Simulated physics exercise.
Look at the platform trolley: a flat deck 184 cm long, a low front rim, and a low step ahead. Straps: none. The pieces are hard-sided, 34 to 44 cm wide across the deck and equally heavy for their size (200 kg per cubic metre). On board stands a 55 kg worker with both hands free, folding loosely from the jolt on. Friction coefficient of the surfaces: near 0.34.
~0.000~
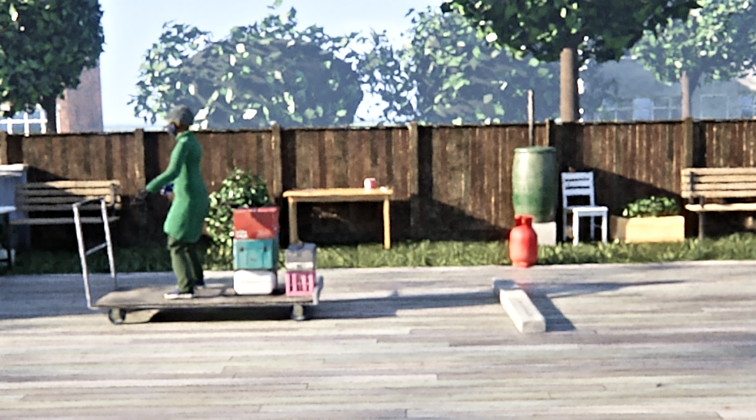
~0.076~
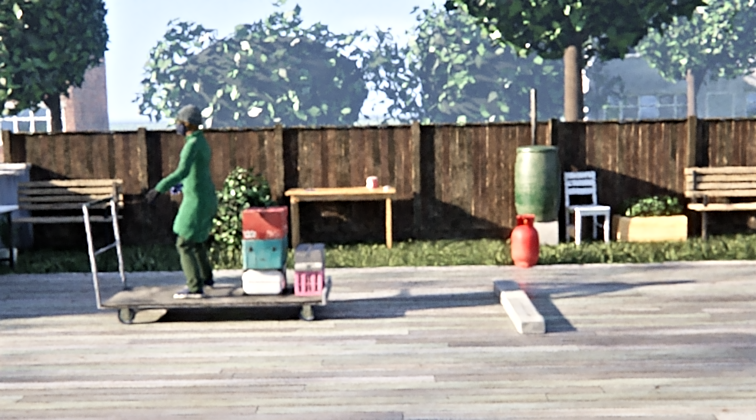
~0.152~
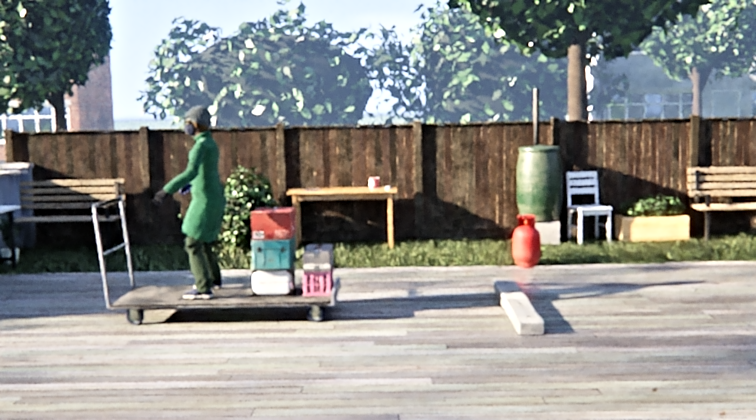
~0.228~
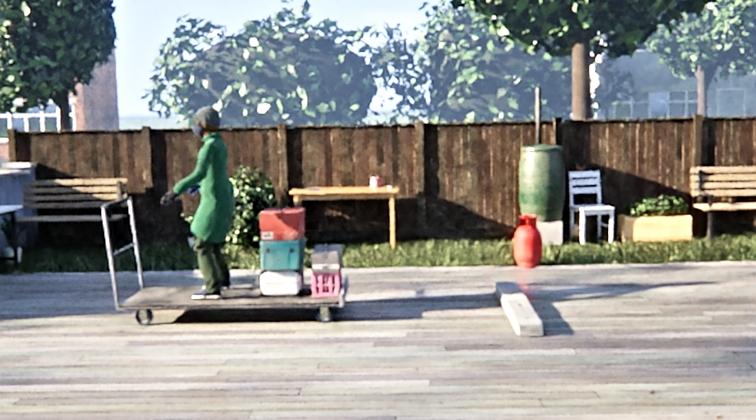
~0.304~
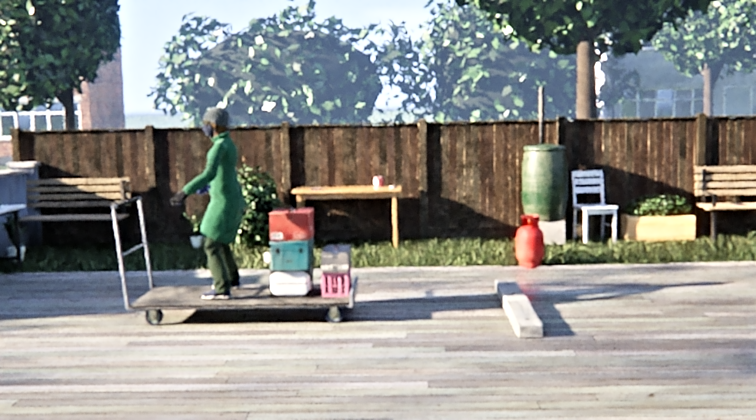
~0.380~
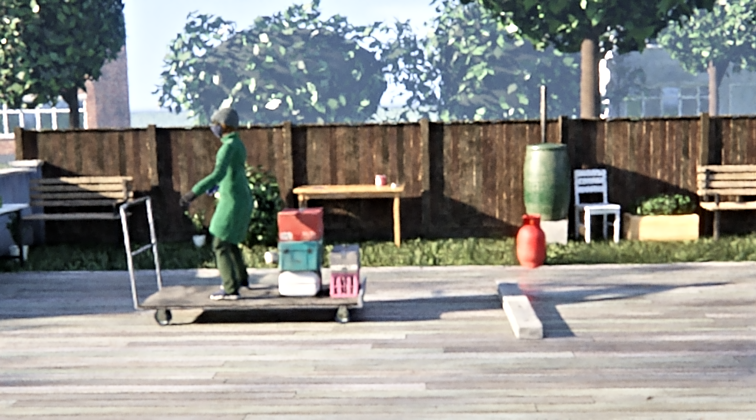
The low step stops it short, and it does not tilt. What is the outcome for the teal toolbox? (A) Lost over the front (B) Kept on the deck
Kept on the deck (B).
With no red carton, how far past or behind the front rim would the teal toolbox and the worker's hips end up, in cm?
Teal 40 behind, hips 80 behind.
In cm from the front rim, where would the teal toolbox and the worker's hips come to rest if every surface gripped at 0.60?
Teal 40 behind, hips 80 behind.
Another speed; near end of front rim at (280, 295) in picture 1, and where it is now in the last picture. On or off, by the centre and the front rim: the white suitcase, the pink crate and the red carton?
White stays aboard, pink stays aboard, red comes off.
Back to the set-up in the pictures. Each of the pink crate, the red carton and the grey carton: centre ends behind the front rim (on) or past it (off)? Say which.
By the last picture you'd see pink retained, red retained and grey shed.
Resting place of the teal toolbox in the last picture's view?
(471, 250).
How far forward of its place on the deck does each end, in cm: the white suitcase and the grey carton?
The white one ends 10 cm forward and the grey one 50 cm forward.
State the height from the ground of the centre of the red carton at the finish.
Near 80 cm.
After 1.66 s the deck stops.
After 1.91 s the teal toolbox is 39 cm behind the rim, tilted 0°, near (470, 250) in the last picture's view.
After 2.21 s the teal toolbox is 38 cm behind the rim, tilted 0°, near (471, 250) in the last picture's view.
After 2.66 s the teal toolbox is 38 cm behind the rim, tilted 0°, near (471, 250) in the last picture's view.
When all is still (3.2 s), past the rim, grey carton; behind it, pink crate, white suitcase, teal toolbox, red carton and the worker's hips.
